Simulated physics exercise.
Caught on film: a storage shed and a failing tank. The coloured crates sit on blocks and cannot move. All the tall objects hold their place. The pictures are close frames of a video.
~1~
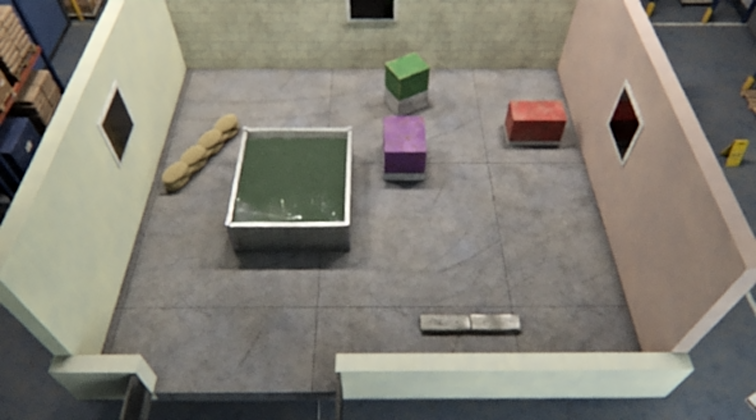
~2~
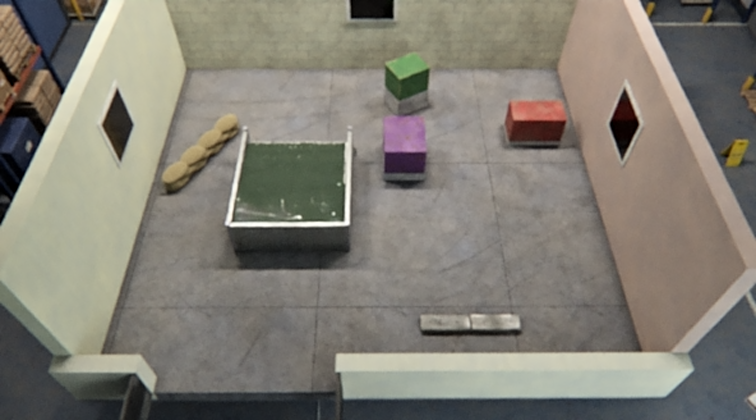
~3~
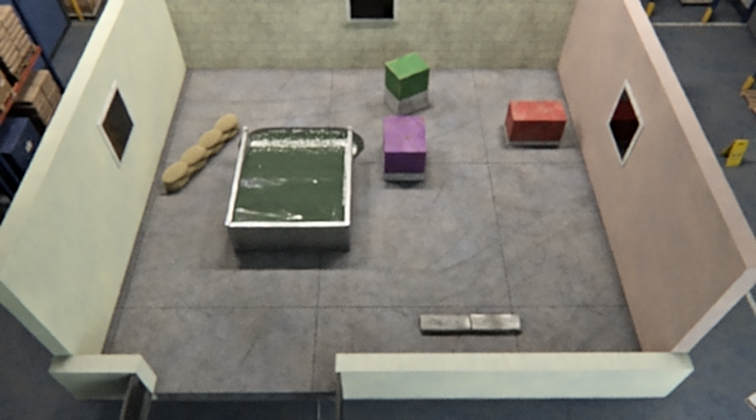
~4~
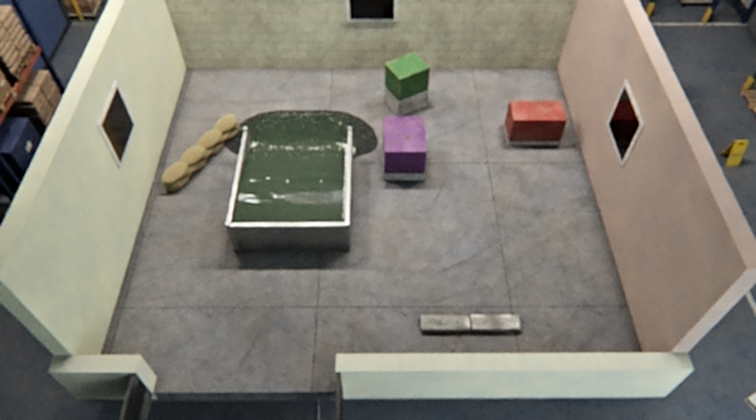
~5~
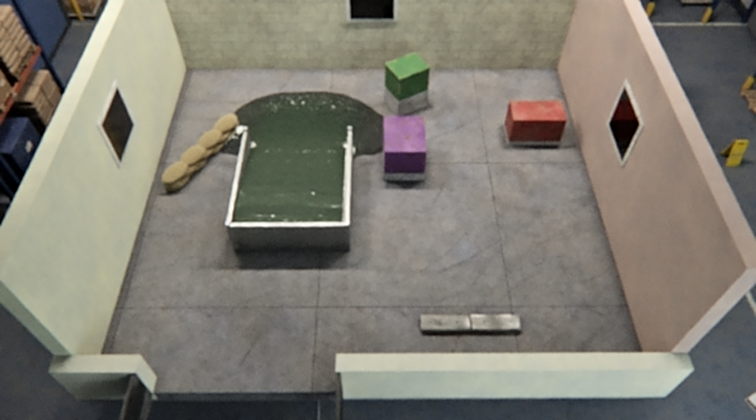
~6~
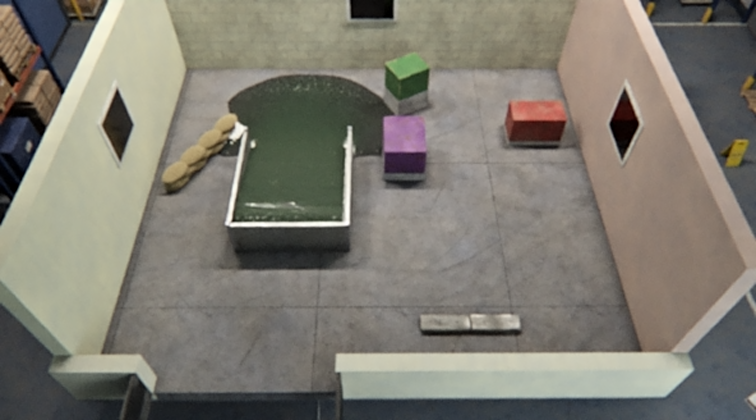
In this clip, a full water tank stands in a storage shed near sandbags and green, purple and red boxes, then its far side opens and dark green water pours out, spreading across the floor toward the back wall.
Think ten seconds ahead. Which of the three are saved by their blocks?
In the end: The green crate stays dry; the purple crate stays dry; the red crate gets wet.
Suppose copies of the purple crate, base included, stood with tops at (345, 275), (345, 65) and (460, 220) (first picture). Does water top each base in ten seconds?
One after the other: Escapes it, ends up wet, keeps dry.
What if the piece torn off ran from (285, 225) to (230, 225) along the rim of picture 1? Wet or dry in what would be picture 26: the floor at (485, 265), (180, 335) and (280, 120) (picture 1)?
In turn: Dry, covered, dry.
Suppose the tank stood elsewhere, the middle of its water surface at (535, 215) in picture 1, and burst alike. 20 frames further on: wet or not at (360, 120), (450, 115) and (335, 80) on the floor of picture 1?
One after the other: Wet, flooded, wet.
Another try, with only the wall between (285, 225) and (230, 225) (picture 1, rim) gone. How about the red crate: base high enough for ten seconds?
My reading: Red escapes it.
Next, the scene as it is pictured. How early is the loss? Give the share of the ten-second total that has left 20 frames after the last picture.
Near 0 in a hundred.
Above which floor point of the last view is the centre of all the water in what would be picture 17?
Near (303, 129).
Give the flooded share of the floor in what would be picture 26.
Near 35 in a hundred.
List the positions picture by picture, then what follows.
In the first picture, the water tank at (294, 177) is whole and still.
In the second picture, the front is at a hidden place, out from the gap on the water tank's far side.
In the third picture, water pours out on the water tank's far side and has run to a hidden place.
In the fourth picture, the front is at (244, 126), out from the gap on the water tank's far side.
In the fifth picture, water pours out on the water tank's far side and has run to (251, 105).
In the sixth picture, the front is at (287, 78), out from the gap on the water tank's far side.
A moment on, water covers 15 % of the floor; the green crate water round its plinth, the purple crate water round its plinth, the red crate not reached.
Next, water covers 25 % of the floor; the green crate water round its plinth, the purple crate water round its plinth, the red crate not reached.
Then, water covers 35 % of the floor; the green crate water round its plinth, the purple crate water round its plinth, the red crate water round its plinth.
Later, water covers 60 % of the floor; the green crate water round its plinth, the purple crate water round its plinth, the red crate water round its plinth.
In the end, water covers 90 % of the floor; the green crate stayed above the water, the purple crate stayed above the water, the red crate was topped.
